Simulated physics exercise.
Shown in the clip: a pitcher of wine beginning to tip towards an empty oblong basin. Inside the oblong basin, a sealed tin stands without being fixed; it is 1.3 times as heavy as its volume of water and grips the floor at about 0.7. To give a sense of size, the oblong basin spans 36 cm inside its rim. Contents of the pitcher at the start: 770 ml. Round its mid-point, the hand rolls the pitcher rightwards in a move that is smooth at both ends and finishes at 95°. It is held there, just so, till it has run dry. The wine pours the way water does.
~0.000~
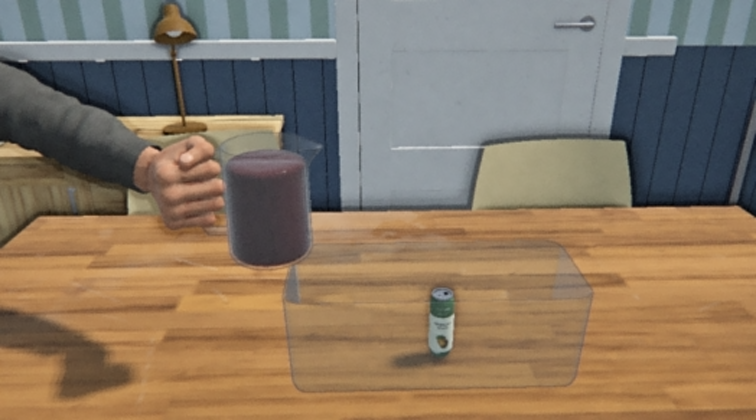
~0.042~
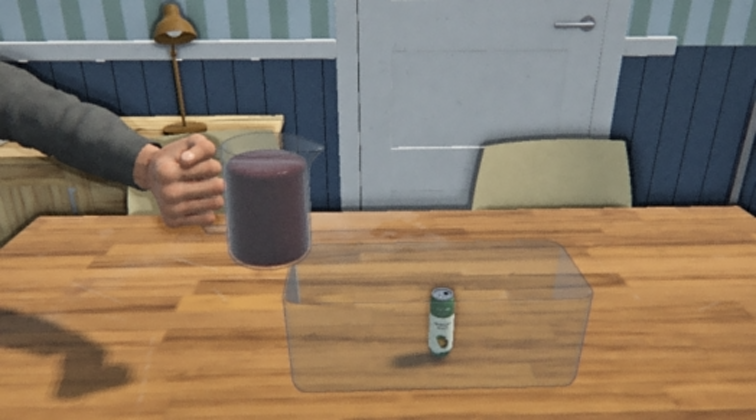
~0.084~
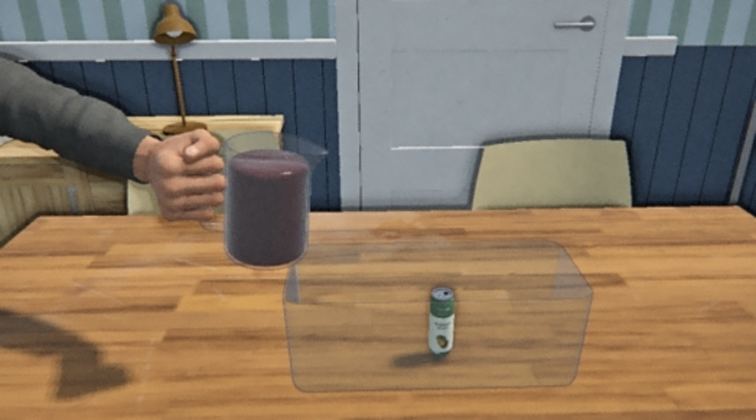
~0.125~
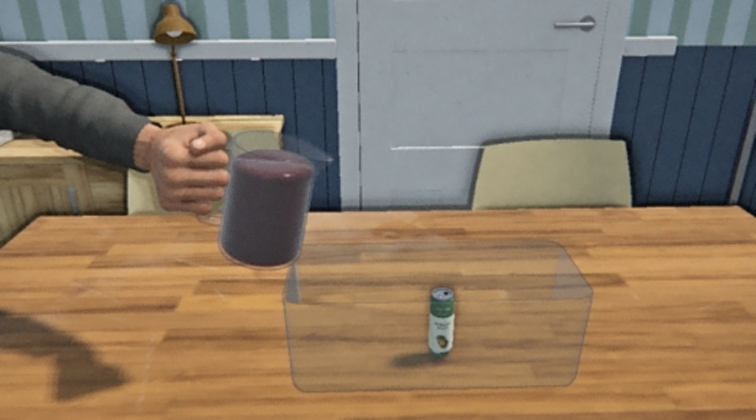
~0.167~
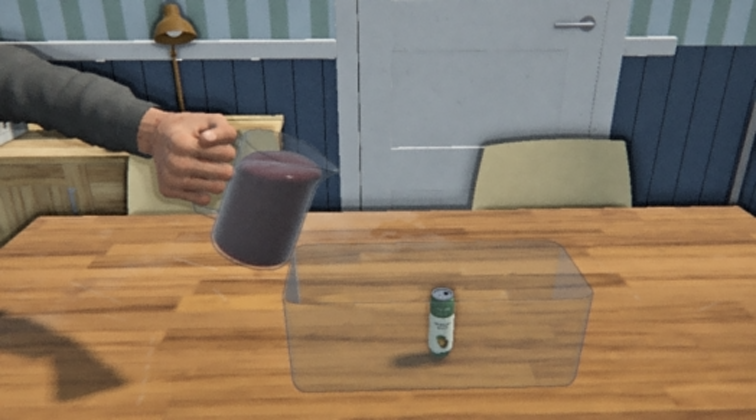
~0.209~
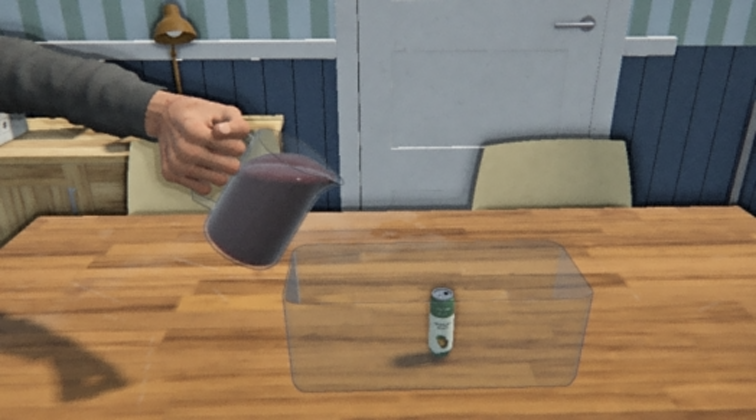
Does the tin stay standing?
It stands firm.
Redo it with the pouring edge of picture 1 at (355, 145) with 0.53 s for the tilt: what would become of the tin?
Then it tips over.
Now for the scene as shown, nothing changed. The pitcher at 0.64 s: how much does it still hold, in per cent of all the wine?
Share remaining: Approx. 36 %.
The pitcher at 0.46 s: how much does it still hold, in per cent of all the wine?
Around 70 percent.
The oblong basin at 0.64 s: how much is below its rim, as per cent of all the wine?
I'd put it at roughly 50 per cent.
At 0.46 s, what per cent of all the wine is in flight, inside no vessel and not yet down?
Roughly 16 %.
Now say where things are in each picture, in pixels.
It leans 0°; its right rim is at (322, 145); the wine meets the walls at (226, 160) and (307, 160); the oblong basin's rim runs from (289, 273) to (576, 268); the tin's top is at (443, 296), in the first picture.
It leans 1°; its right rim is at (324, 147); the wine meets the walls at (226, 160) and (308, 160), in the second picture.
It leans 6°; its right rim is at (328, 151); the wine meets the walls at (230, 158) and (311, 162), in the third picture.
It leans 13°; its right rim is at (334, 159); the wine meets the walls at (233, 160) and (316, 163), in the fourth picture.
It leans 22°; its right rim is at (340, 169); the wine meets the walls at (232, 178) and (324, 167), in the fifth picture.
It leans 32°; its right rim is at (345, 182); the wine meets the walls at (225, 189) and (335, 173), in the sixth picture.
By 0.46 s the tilt is 90° and 70 per cent is still to pour; the tin stands where it began.
By 0.64 s the tilt is 95° and 36 per cent is still to pour; the tin stands where it began.
By 0.82 s the tilt is 95° and 16 per cent is still to pour; the tin stands where it began.
By 1.03 s the tilt is 95° and 8 per cent is still to pour; the tin stands where it began.
At rest the tin stands where it began.
